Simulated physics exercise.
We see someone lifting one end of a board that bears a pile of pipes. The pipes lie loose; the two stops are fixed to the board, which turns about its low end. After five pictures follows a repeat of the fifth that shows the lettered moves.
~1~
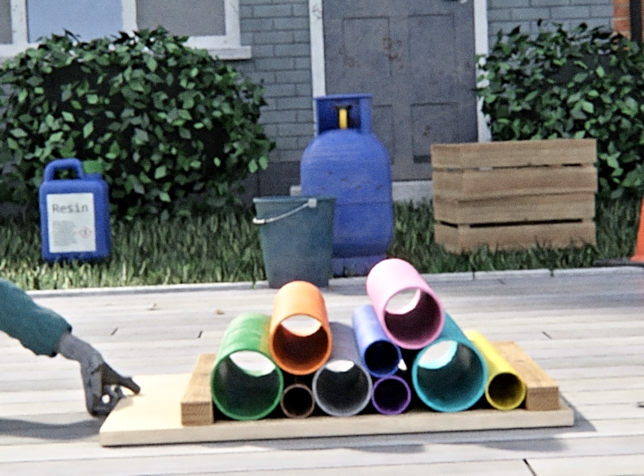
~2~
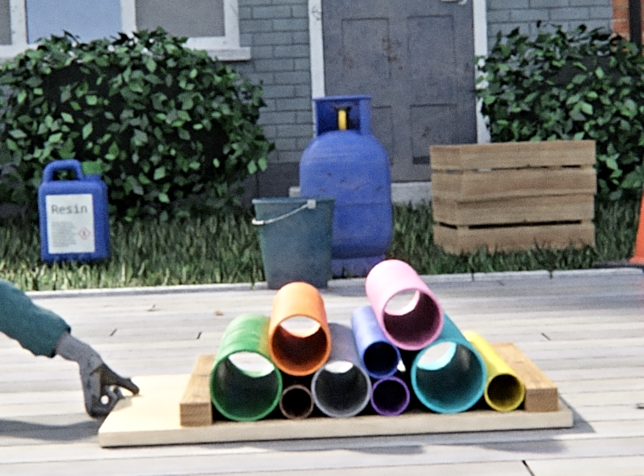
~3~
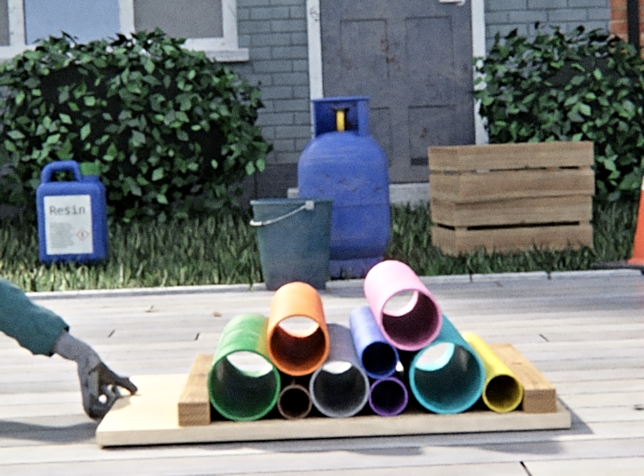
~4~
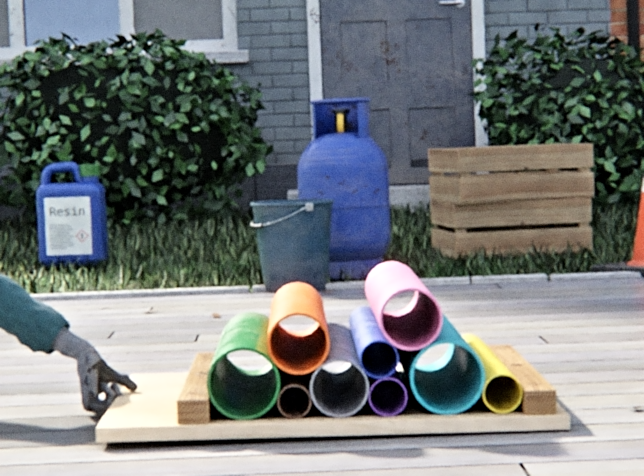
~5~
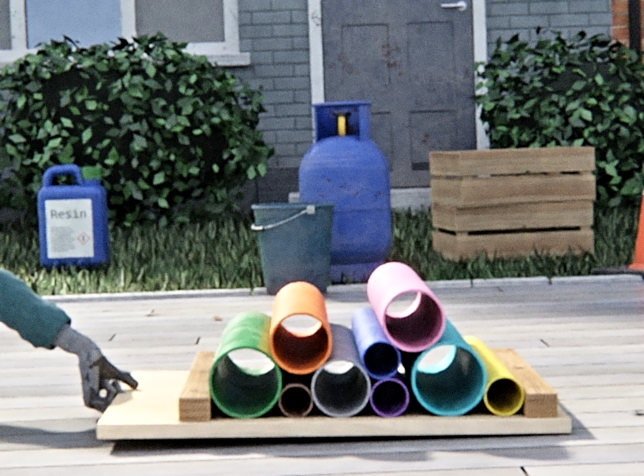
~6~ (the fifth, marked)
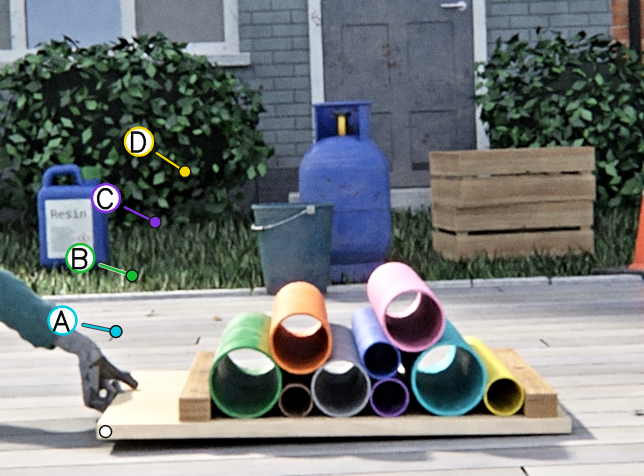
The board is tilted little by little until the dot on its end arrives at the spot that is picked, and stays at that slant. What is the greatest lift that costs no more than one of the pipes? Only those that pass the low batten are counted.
Up to D.
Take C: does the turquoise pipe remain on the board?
Yes, with C.
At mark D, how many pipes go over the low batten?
The count is one.
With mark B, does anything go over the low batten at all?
No.
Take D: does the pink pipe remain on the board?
The pink pipe: No.
On the copy, A at (116, 332); B at (132, 276); C at (155, 222); D at (185, 172); the white dot at (105, 432).
On D. First, board at 20°.
Then, board at 35°.
Finally, board at 35°, one over the low batten (pink).
By contrast, A none over the low batten; B none over the low batten; C one over the low batten (pink).
